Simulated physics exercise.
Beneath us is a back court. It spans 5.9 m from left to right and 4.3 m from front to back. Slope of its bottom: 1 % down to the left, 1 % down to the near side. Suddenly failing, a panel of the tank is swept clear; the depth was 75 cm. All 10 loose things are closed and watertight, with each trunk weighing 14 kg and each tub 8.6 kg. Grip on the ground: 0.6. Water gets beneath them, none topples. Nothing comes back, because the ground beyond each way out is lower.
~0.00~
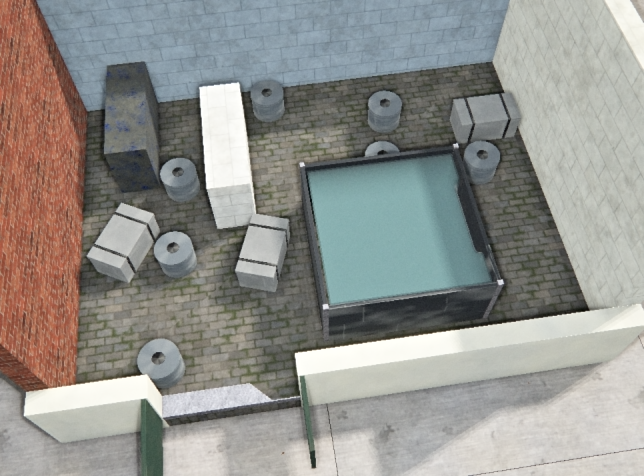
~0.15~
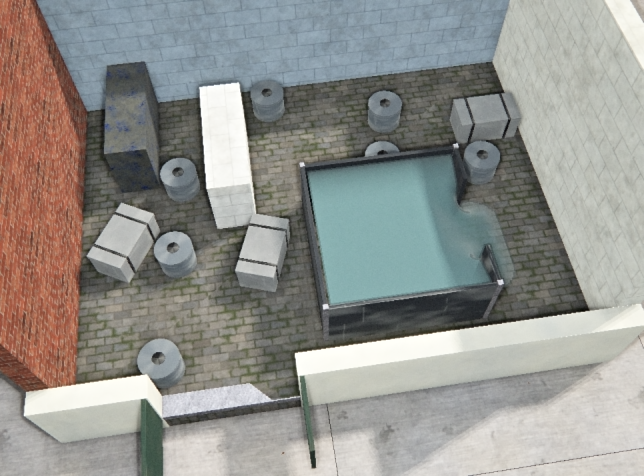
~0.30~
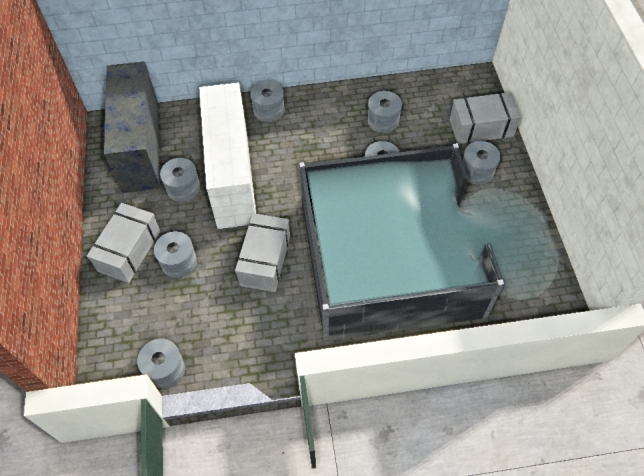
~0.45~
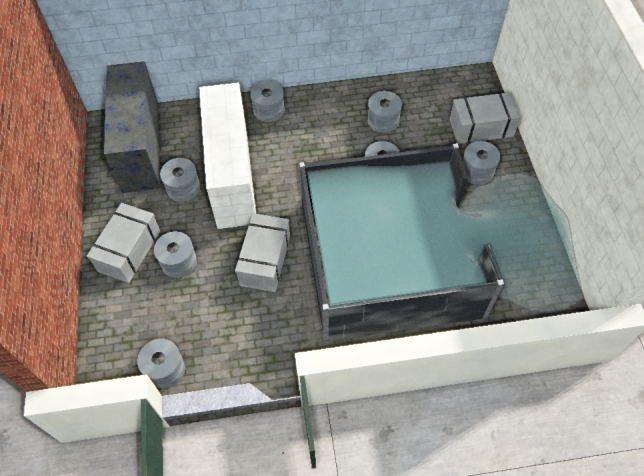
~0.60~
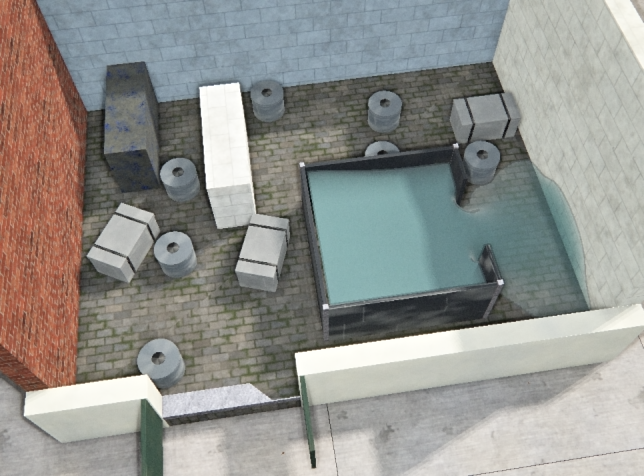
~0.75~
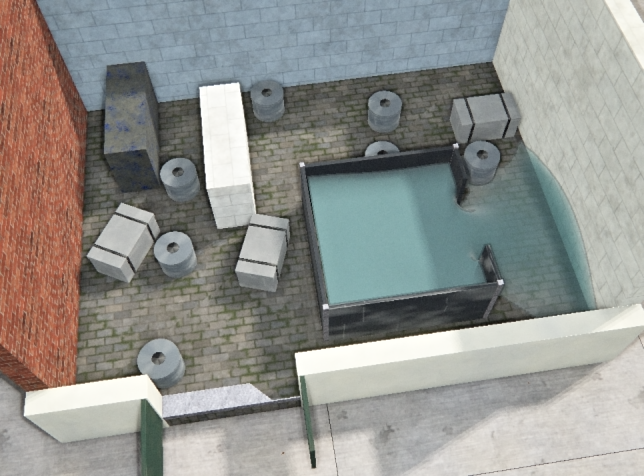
Back court with scattered drums and blocks standing still as water bursts through a tank's right side, spreading to the pale wall.
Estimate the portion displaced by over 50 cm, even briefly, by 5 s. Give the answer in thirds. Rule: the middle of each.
One to two thirds.
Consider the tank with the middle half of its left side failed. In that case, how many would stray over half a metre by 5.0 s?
5.
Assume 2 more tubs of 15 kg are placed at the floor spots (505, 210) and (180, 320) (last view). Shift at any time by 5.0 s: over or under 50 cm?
In the order asked they come out beyond the limit, inside the limit.
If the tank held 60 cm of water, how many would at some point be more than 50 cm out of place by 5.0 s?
The answer would then be 4.
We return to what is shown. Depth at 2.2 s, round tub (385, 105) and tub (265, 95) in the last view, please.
First roughly 3 cm, second roughly 0 cm.
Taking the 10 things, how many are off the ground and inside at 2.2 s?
By my count, 0.
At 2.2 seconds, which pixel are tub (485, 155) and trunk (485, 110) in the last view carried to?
Approx. (455, 155); approx. (409, 76).
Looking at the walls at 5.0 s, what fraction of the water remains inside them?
98 % or so.
After 1.1 s 0 of 10 are over 50 cm from their spots; 0 afloat.
After 2.2 s 1 of 10 are over 50 cm from their spots; 0 afloat.
After 3.5 s 4 of 10 are over 50 cm from their spots; 1 afloat.
After 5.0 s 5 of 10 are over 50 cm from their spots, and 5 have been at some point; 3 afloat.
